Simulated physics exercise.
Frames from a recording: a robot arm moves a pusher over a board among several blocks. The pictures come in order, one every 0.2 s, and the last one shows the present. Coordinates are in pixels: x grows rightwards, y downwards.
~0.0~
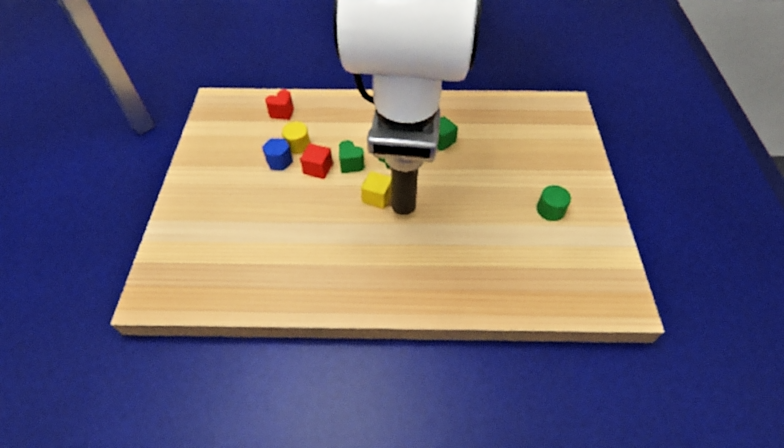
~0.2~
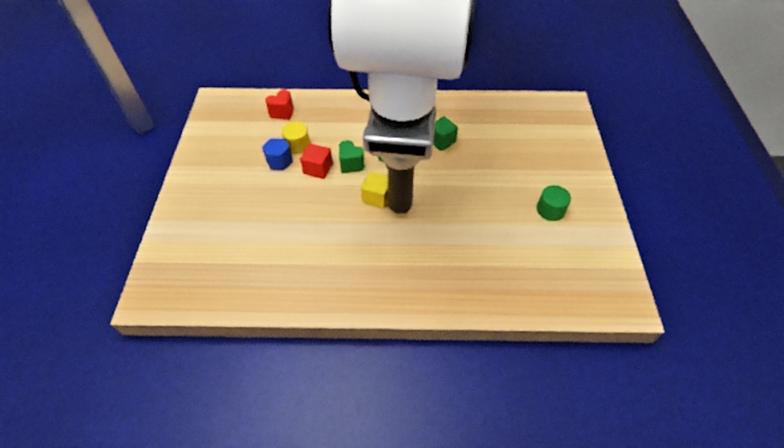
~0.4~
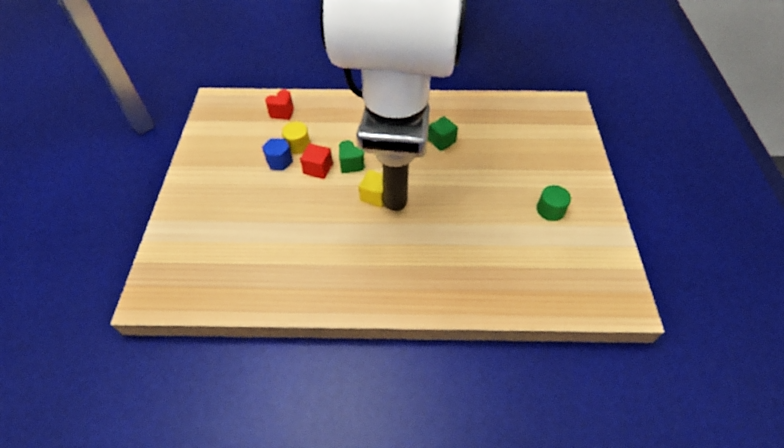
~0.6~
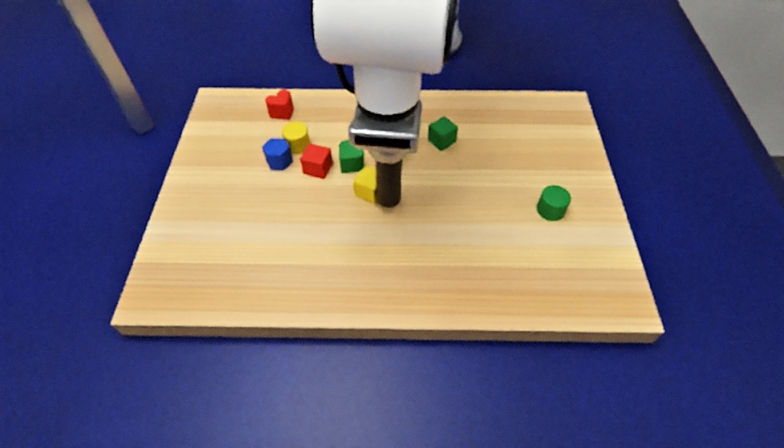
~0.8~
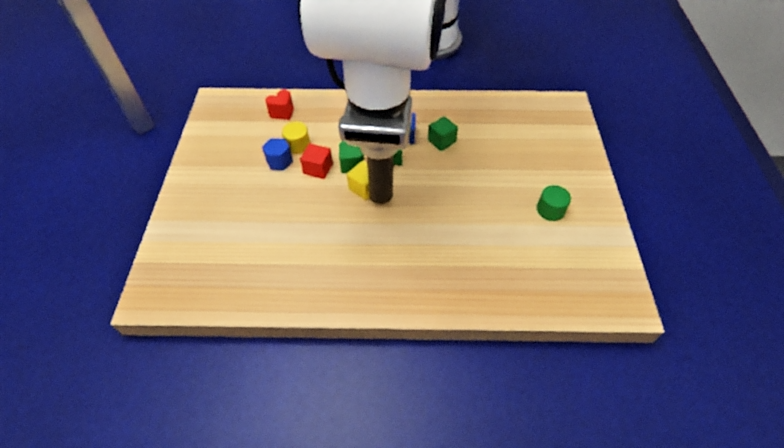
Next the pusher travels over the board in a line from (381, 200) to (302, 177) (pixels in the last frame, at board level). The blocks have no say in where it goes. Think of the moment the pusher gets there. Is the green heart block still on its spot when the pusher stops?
It seems not.
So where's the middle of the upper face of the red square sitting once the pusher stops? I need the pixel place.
So, by the moment the path ends, you'll find the top centre of the red square at (303, 143).
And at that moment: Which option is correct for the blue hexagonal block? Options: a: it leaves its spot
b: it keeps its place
Correct choice: B.
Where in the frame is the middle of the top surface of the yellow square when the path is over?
Its top centre lands on (338, 153).
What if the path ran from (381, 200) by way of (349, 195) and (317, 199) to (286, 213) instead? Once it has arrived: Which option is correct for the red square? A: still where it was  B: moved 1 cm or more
(A)
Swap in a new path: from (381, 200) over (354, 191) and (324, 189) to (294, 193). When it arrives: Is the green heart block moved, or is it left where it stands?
The block in question is displaced by the end.
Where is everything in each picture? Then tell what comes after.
The first picture shows lower end of the pusher (404, 206), tops of blocks, blue hexagonal block (275, 146), yellow disc (294, 130), red square (315, 153), green heart block (350, 150), yellow square (377, 182).
The second picture shows pusher (400, 204), blocks as before.
The third picture shows pusher (395, 202), yellow square (375, 181).
The fourth picture shows pusher (389, 198), yellow square (370, 177).
The fifth picture shows pusher (381, 195), blue hexagonal block (275, 146), yellow disc (294, 130), red square (315, 153), green heart block (350, 150), yellow square (364, 172).
On the path given first. One third of the way, pusher (353, 186); green heart block (347, 143); yellow square (345, 159), turned 50° clockwise.
Two thirds of the way, pusher (327, 178); red square (313, 151); green heart block (347, 138), turned 20° clockwise; yellow square (339, 153), turned 65° clockwise.
At the end, pusher (301, 171); blue hexagonal block not moved; yellow disc (294, 127); red square (303, 143), turned 50° clockwise; green heart block (347, 138), turned 20° clockwise; yellow square (338, 153), turned 70° clockwise.
